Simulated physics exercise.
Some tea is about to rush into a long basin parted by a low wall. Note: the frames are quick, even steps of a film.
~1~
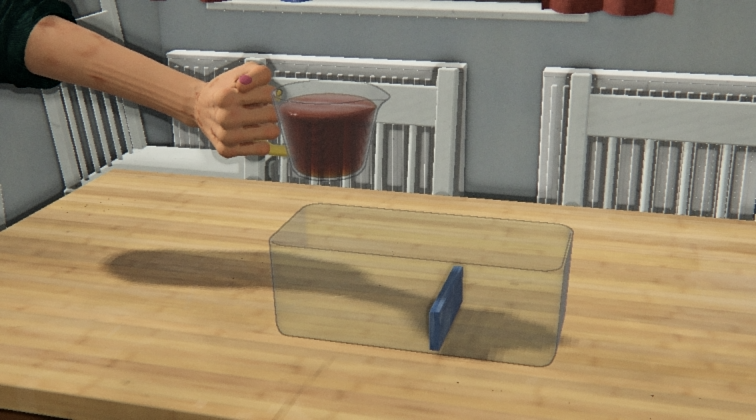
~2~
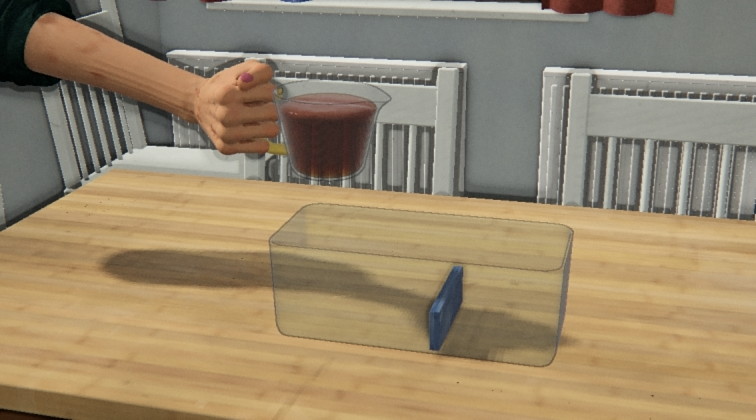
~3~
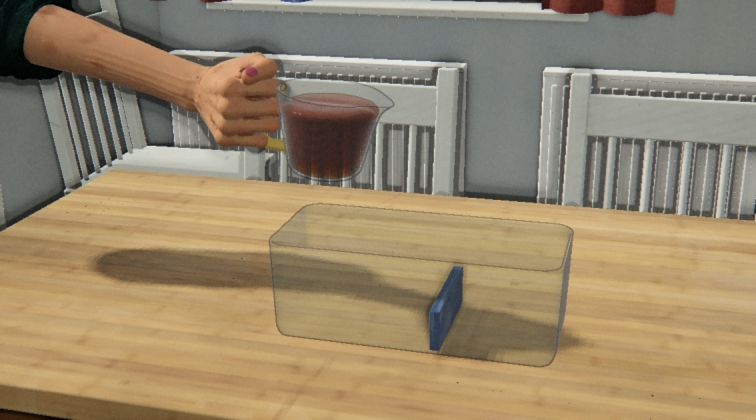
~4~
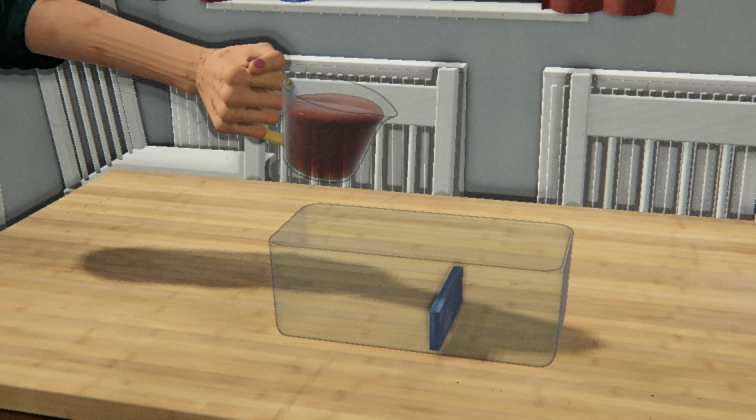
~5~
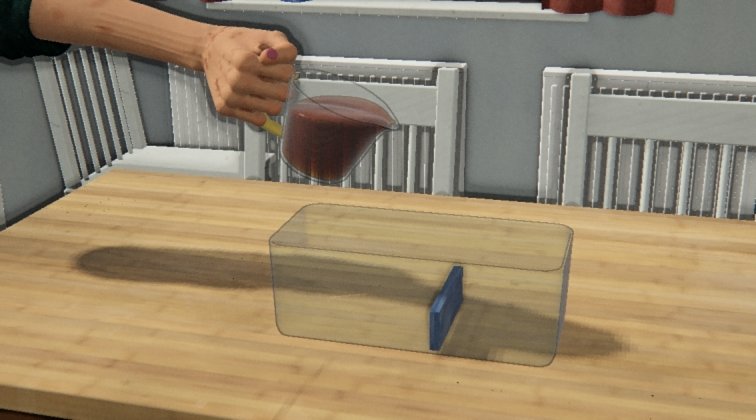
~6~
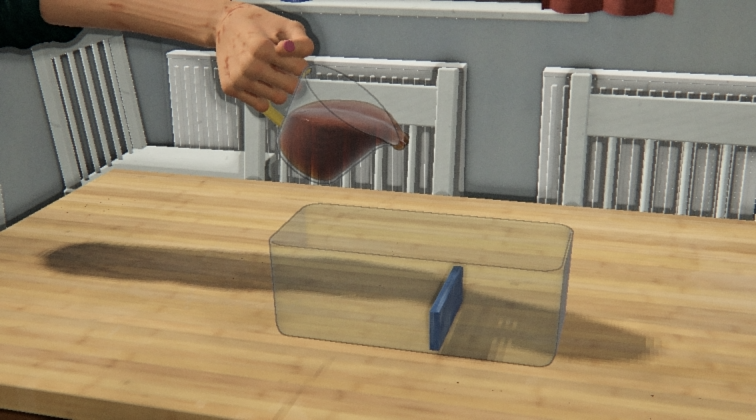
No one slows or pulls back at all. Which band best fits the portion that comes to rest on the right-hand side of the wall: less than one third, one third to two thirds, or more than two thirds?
The share right of the wall lands beneath the one-third mark.
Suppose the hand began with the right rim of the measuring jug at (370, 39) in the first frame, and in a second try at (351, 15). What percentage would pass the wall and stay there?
First try: 10 percent; second try: 5 percent.
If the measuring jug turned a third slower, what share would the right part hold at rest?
It comes to 20 per cent or so.
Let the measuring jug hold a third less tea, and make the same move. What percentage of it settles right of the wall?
Some 5 per cent.
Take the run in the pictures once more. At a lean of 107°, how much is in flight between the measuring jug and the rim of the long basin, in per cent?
Somewhere around 20 per cent of it.
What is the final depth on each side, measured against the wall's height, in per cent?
I get 40 % for the left and 10 % for the right.
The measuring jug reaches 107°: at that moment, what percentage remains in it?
Around 20 in a hundred has not poured out yet.
A moment on, the measuring jug is tipped right over and 21 per cent is still to pour, 47 is left of the wall and 11 right of it.
Next, the measuring jug is tipped right over and 0 per cent is still to pour, 84 is left of the wall and 12 right of it.
Then the measuring jug is tipped right over and 0 per cent is still to pour, 83 is left of the wall and 14 right of it.
Later the measuring jug is tipped right over and 0 per cent is still to pour, 83 is left of the wall and 15 right of it.
In the end 83 per cent lies left of the wall, 15 right of it and 2 outside.
